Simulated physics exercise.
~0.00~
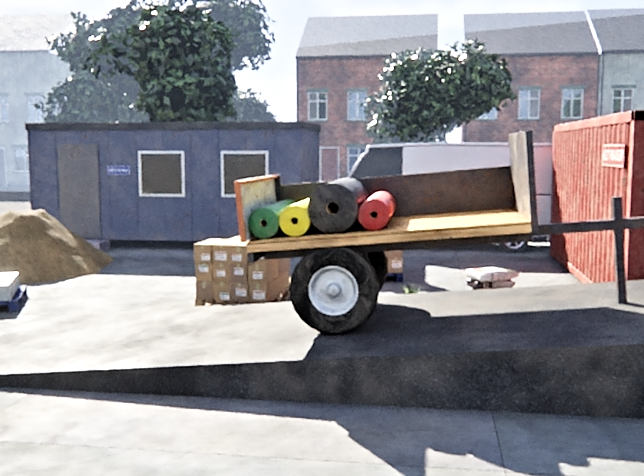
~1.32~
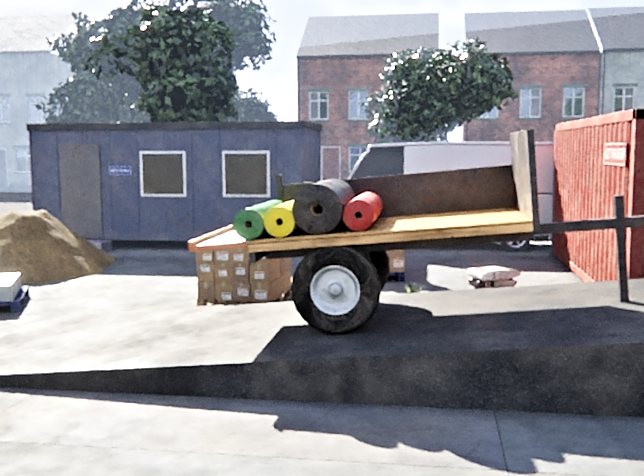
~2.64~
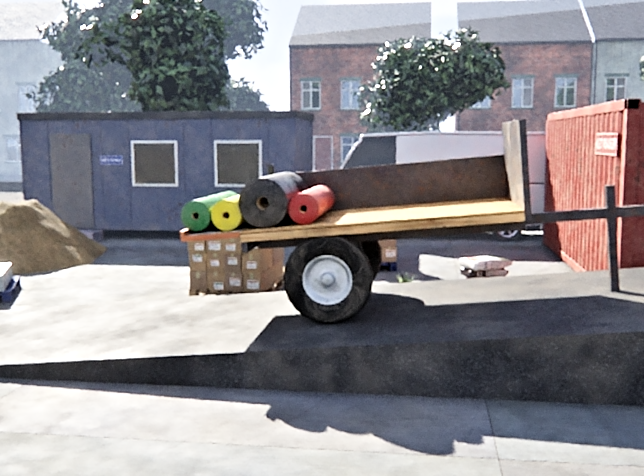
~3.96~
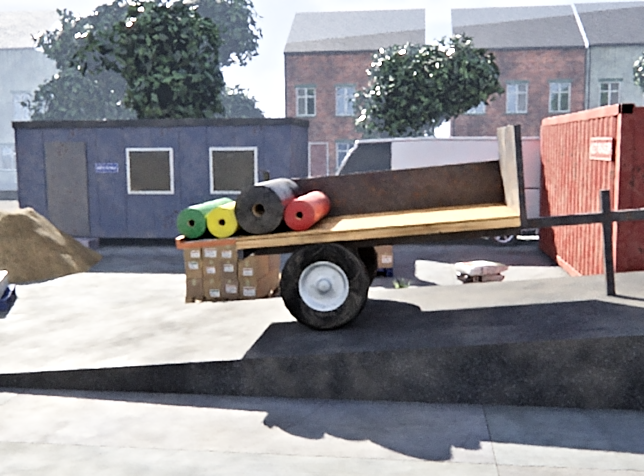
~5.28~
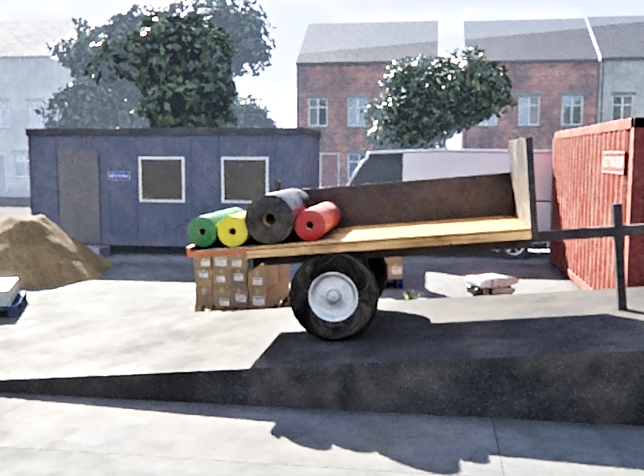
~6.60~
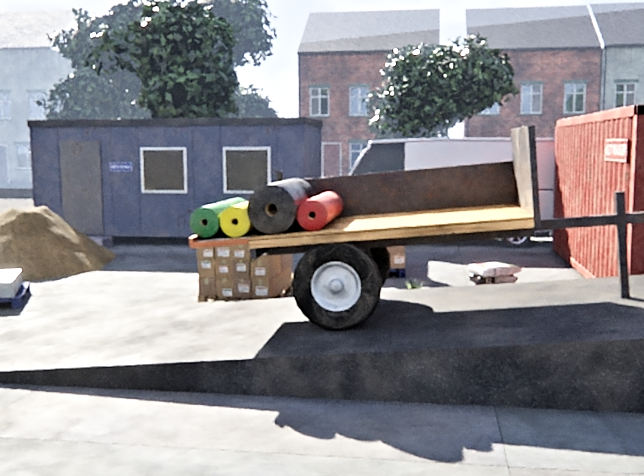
At the start, a trailer stands nose-up on a ramp in a yard, with green, yellow, dark grey and red rolls lying side by side behind its raised tailgate at the left. The tailgate swings down until it lies in line with the sloping bed, and the rolls begin rolling left. The green roll leads onto the lowered gate, and the yellow one follows, with the large dark roll and the red one close behind. They stop with green near the gate's outer edge, yellow beside it, and red still on the bed. All four rolls stay on the trailer, none reaching the ground.
